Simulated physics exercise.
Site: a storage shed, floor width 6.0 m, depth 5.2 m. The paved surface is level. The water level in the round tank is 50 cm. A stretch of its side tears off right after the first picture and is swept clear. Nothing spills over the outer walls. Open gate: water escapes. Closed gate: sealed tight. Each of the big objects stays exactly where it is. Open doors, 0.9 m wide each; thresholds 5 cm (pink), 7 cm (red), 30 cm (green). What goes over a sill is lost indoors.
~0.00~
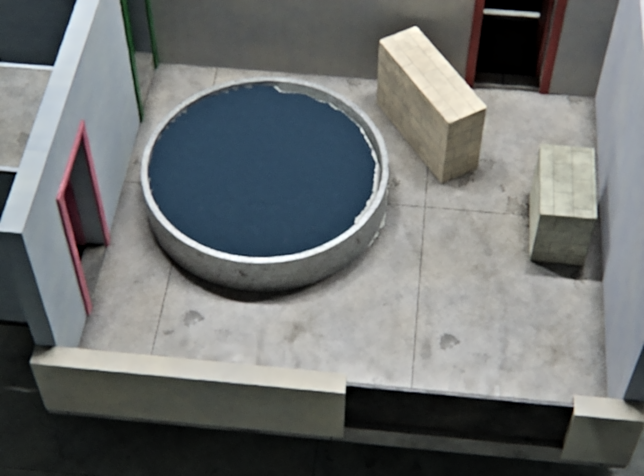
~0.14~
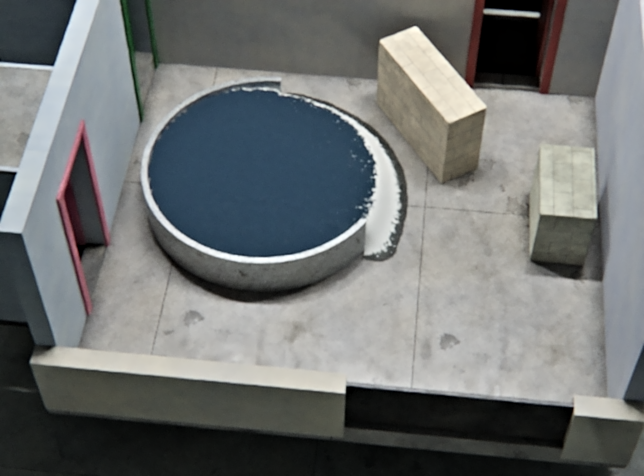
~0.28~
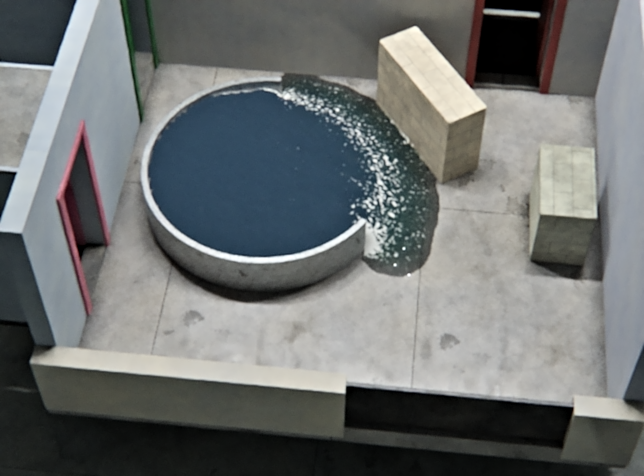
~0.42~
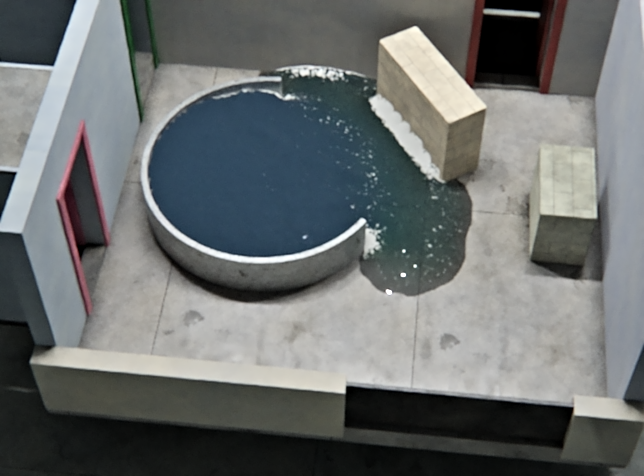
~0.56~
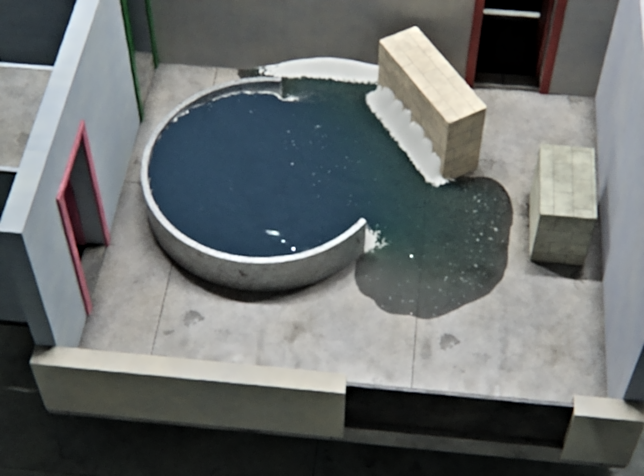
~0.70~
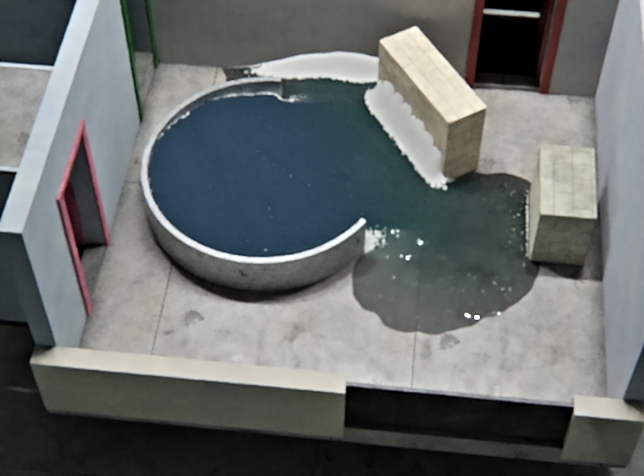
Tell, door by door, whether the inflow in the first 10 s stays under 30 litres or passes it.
Door by door: The pink door inflow passes it; the red door inflow passes it; the green door inflow stays under.
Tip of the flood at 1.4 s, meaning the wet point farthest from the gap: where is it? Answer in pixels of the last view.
Somewhere about (597, 350).
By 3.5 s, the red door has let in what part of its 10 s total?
Roughly 5%.
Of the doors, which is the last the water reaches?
The pink one.
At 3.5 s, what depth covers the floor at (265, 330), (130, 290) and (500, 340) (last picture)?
Depths in turn: Roughly 0, 0 and 9 centimetres.
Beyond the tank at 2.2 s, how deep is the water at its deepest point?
Max around 38 cm.
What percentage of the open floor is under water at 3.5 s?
70 %.
After 1.4 s water covers 40 % of the floor and is deepest (47 cm) near (402, 89); pink door not reached, red door 4 cm at the sill, 0 L in, green door not reached.
After 2.2 s water covers 50 % of the floor and is deepest (38 cm) near (384, 137); pink door not reached, red door 3 cm at the sill, 0 L in, green door 13 cm at the sill, 0 L in.
After 3.5 s water covers 70 % of the floor and is deepest (30 cm) near (168, 71); pink door not reached, red door 11 cm at the sill, 4 L in, green door 27 cm at the sill, 0 L in.
After 6.0 s water covers 100 % of the floor and is deepest (20 cm) near (115, 332); pink door 5 cm at the sill, 1 L in, red door 13 cm at the sill, 45 L in, green door 16 cm at the sill, 1 L in.
After 10.0 s water covers 100 % of the floor and is deepest (16 cm) near (323, 406); pink door 15 cm at the sill, 104 L in, red door 12 cm at the sill, 101 L in, green door 15 cm at the sill, 1 L in.
